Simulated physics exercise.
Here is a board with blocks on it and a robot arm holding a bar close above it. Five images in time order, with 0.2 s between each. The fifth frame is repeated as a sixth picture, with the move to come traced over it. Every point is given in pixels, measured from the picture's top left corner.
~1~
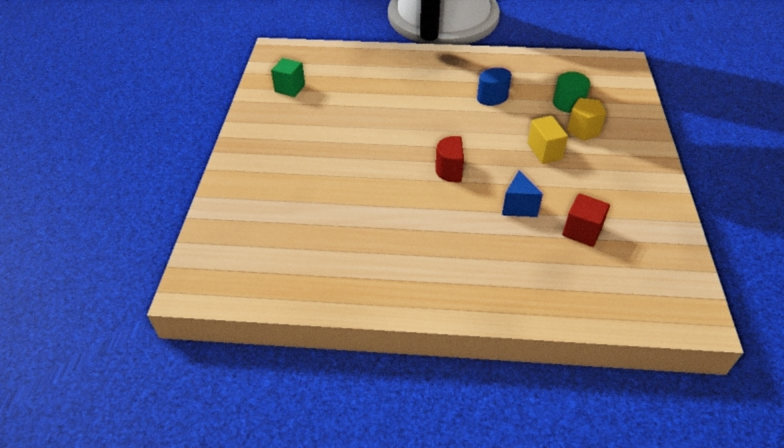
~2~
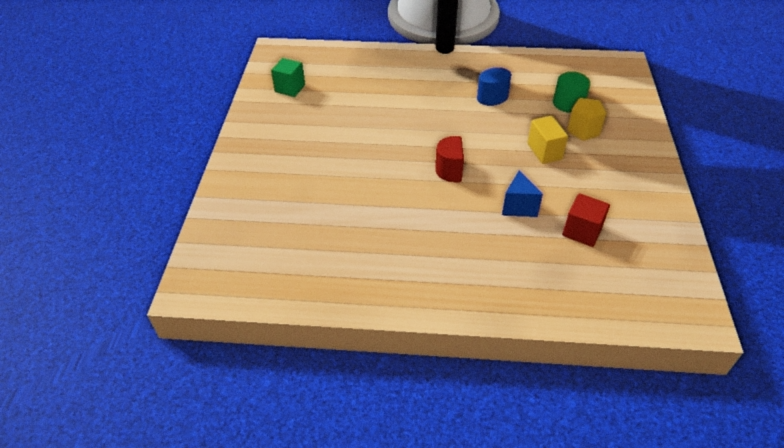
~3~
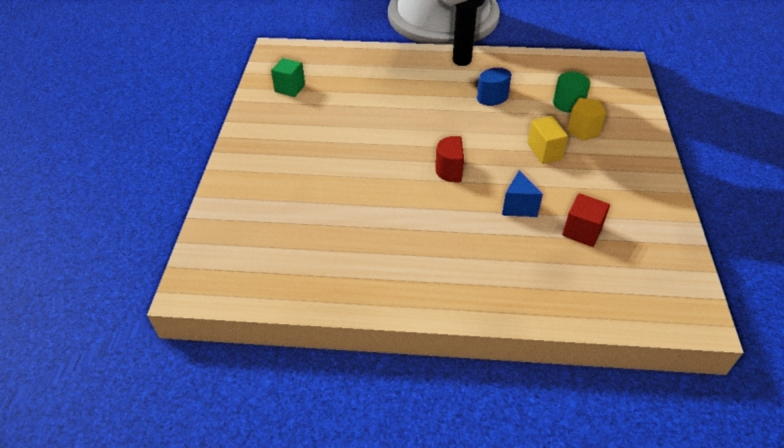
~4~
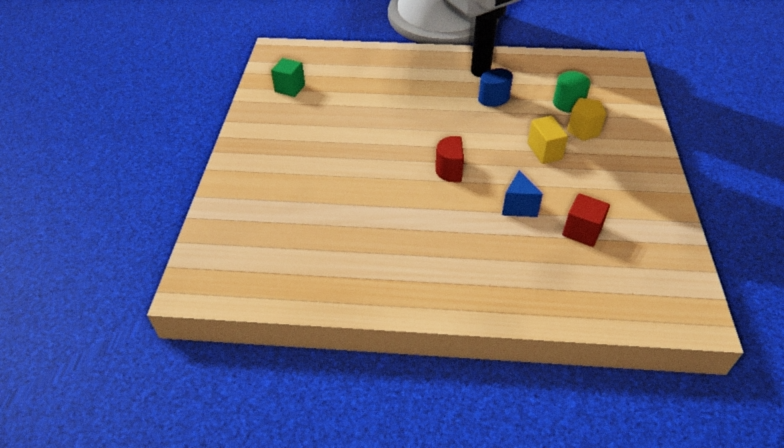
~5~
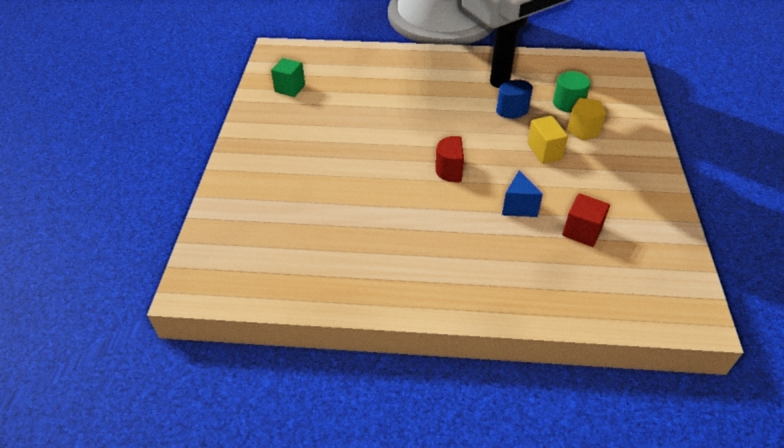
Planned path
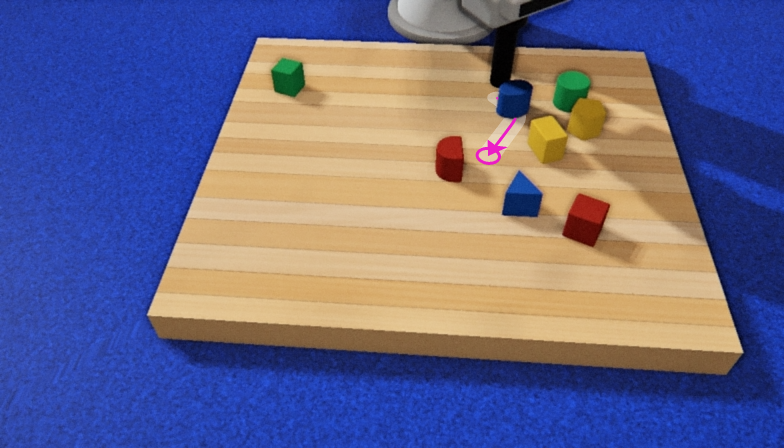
On a wooden board, a robot arm's black bar moves right and nudges the blue rounded block.
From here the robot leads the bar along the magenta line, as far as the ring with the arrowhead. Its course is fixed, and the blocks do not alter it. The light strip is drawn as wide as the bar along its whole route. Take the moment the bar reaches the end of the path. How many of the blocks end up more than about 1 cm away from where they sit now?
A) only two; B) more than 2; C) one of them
Letter C.
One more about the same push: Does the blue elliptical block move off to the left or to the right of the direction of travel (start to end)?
The shift goes left.
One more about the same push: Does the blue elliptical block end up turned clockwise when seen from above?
Going by the path, no.
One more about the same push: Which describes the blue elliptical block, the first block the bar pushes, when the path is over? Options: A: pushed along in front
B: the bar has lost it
B
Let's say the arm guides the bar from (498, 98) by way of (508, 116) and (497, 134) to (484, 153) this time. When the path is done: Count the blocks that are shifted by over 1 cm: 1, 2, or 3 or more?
By the end of the path, one block has moved more than about a centimetre.
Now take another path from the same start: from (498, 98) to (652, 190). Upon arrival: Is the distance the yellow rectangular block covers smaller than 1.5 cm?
No, that is not what happens.
Path on the board, from (498, 98) via (515, 116) and (503, 136), ending at (488, 156).
The first path, step by step. One third of the way, bar (518, 102); blue elliptical block (539, 104), turned 20° anticlockwise.
Two thirds of the way, bar (505, 122); blue elliptical block (541, 106), turned 35° anticlockwise.
At the end, bar (490, 141); blue elliptical block (541, 106), turned 35° anticlockwise; yellow rectangular block in place.
